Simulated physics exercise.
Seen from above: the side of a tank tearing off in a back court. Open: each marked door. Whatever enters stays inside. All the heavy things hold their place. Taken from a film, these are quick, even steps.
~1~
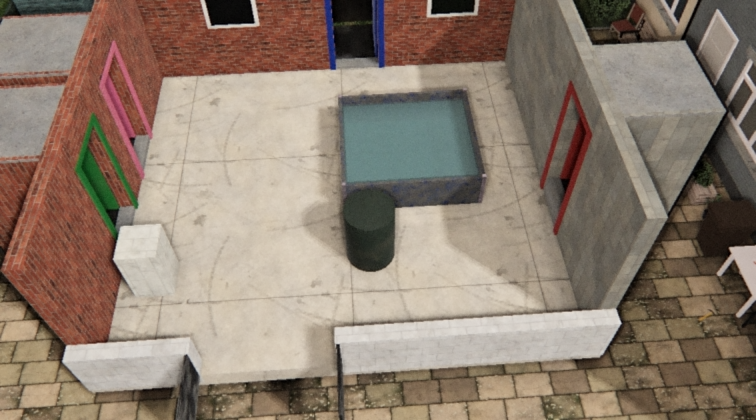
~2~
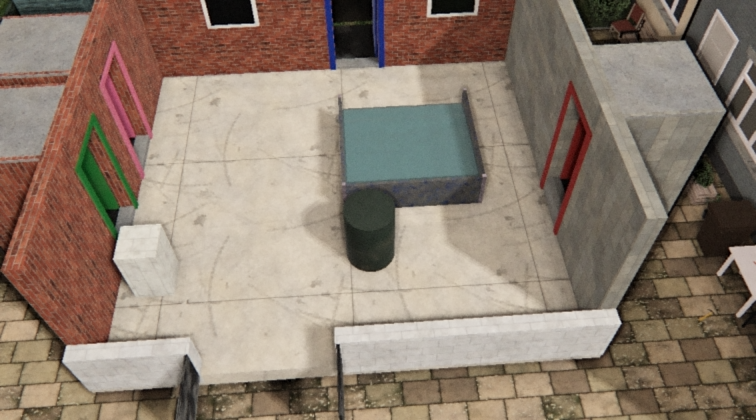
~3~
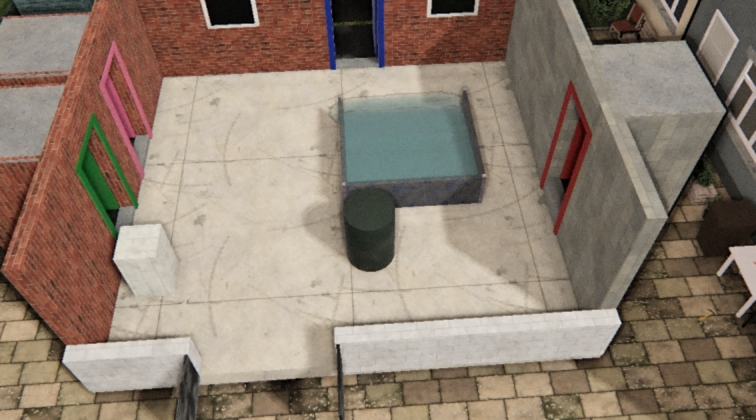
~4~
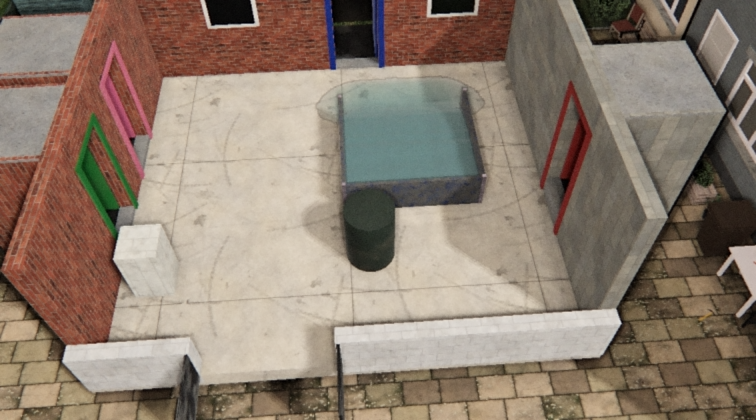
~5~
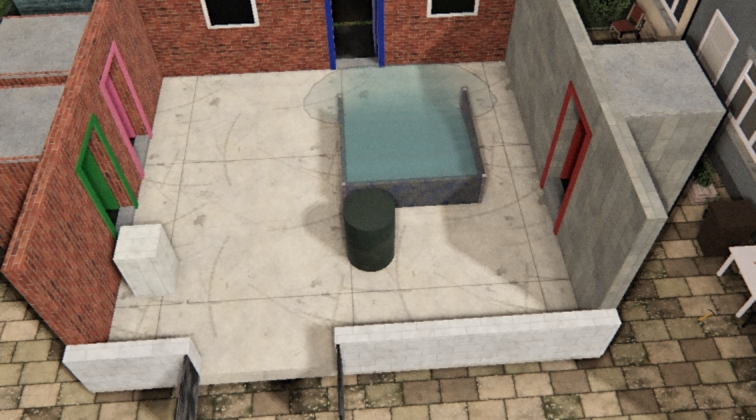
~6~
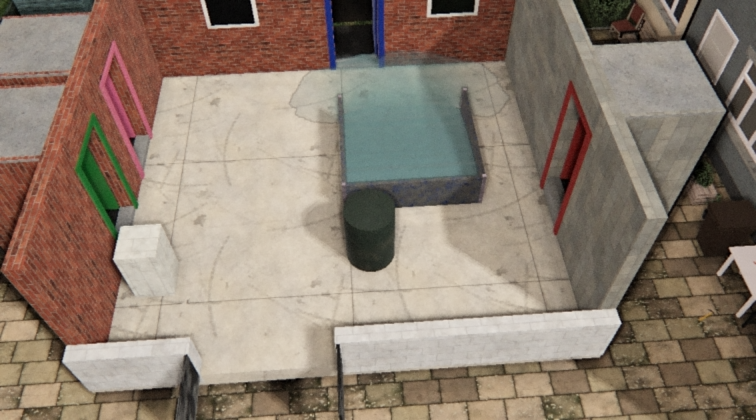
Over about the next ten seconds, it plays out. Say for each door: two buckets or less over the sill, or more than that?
Blue door - more, green door - two or less, red door - two or less, pink door - two or less.
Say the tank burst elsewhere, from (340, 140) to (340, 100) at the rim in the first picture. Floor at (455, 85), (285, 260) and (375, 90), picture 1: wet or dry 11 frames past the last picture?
Unwetted, unwetted, unwetted.
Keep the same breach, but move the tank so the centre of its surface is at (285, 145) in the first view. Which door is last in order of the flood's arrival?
Note: The red-painted one.
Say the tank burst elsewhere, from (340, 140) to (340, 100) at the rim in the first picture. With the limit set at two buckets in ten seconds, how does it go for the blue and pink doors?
Blue stays within the limit, pink exceeds the limit.
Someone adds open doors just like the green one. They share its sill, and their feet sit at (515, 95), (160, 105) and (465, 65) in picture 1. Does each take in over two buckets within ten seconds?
Each in turn, the new doors: Breaks the limit, breaks the limit, breaks the limit.
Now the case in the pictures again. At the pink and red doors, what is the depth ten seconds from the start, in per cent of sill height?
Estimate, in order: 40 and 10 percent.
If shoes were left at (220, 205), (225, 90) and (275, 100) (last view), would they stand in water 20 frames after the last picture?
Result, in the order given: Not wetted / wetted / wetted.
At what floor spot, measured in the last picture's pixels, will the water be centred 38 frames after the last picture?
I'd place it roughly at (371, 160).
A moment on, water covers 15 % of the floor; the blue door far over two buckets in, the green door not reached, the red door not reached, the pink door not reached.
Next, water covers 20 % of the floor; the blue door far over two buckets in, the green door not reached, the red door not reached, the pink door not reached.
Then, water covers 45 % of the floor; the blue door far over two buckets in, the green door not reached, the red door wet at the sill, nothing in, the pink door wet at the sill, nothing in.
Later, water covers 65 % of the floor; the blue door far over two buckets in, the green door wet at the sill, nothing in, the red door wet at the sill, nothing in, the pink door wet at the sill, nothing in.
In the end, water covers 95 % of the floor; the blue door far over two buckets in, the green door wet at the sill, nothing in, the red door wet at the sill, nothing in, the pink door wet at the sill, nothing in.
